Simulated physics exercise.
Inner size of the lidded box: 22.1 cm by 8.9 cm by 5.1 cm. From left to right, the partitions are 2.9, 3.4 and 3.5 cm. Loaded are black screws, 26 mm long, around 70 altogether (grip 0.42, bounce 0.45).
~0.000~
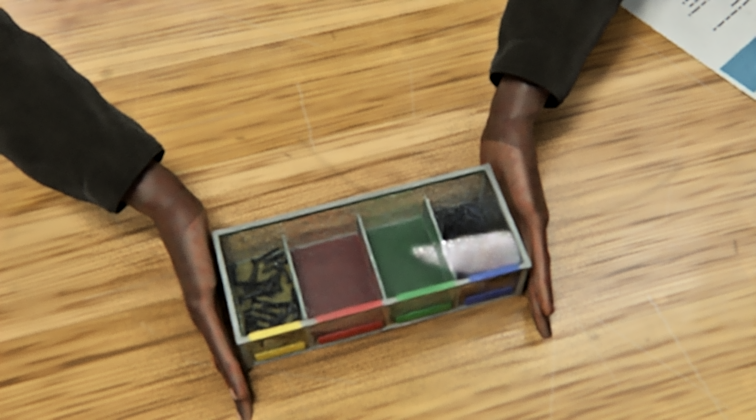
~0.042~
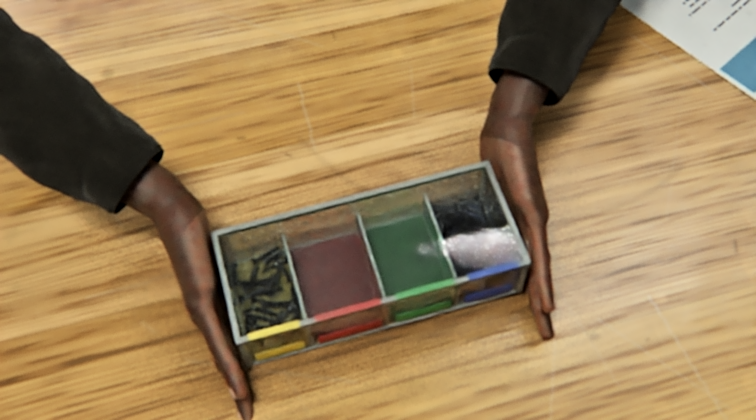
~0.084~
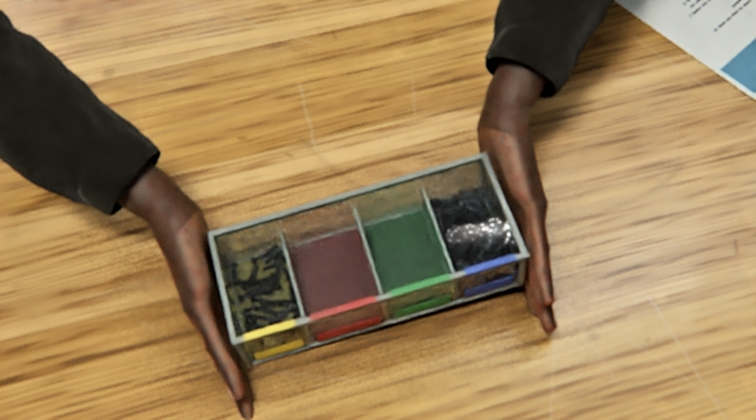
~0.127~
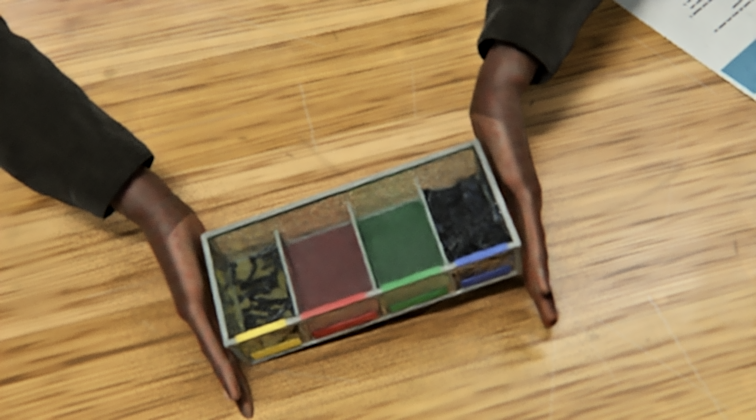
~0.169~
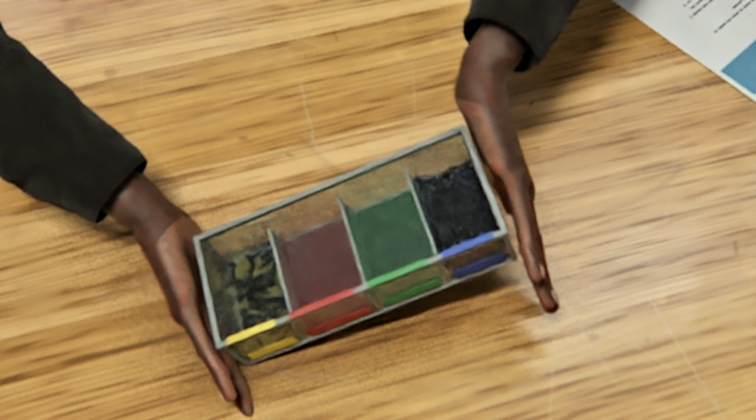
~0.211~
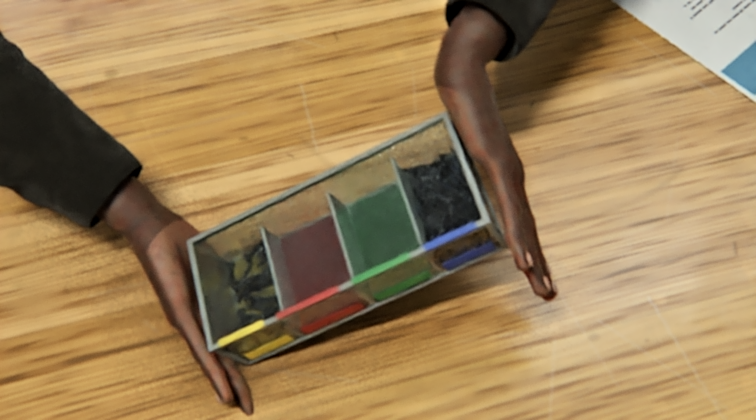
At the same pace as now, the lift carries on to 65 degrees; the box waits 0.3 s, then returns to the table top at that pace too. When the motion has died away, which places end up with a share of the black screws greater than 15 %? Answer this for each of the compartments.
Red compartment: Does not clear the bar. Blue compartment: Clears the bar. Green compartment: Does not clear the bar. Yellow compartment: Clears the bar.
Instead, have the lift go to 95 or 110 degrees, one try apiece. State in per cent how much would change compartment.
Some 40 and some 20 per cent, respectively.
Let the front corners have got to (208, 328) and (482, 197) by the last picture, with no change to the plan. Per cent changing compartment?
Then around 5 percent would end up out of place.
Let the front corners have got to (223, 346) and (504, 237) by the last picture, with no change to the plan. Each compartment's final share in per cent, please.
Final per cent - red: 0; blue: 65; green: 0; yellow: 30.
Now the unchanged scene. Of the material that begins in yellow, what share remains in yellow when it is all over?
My estimate is roughly 100 percent.
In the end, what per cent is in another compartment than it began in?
Result: Roughly 10 %.
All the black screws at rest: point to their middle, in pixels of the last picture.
Somewhere near (447, 253) in the last picture.
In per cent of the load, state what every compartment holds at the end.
Red: 0%; blue: 60%; green: 5%; yellow: 35%.
Then, at 0.73 s, tilt 65 degrees; blue 60 %, green 10 %, yellow 30 %.
After 1.07 s, tilt 36 degrees; blue 60 %, green 5 %, yellow 35 %.
After 1.51 s, tilt 0 degrees; blue 60 %, green 5 %, yellow 35 %.
In the end, at 2.0 s, red 0 %, blue 60 %, green 5 %, yellow 35 %.
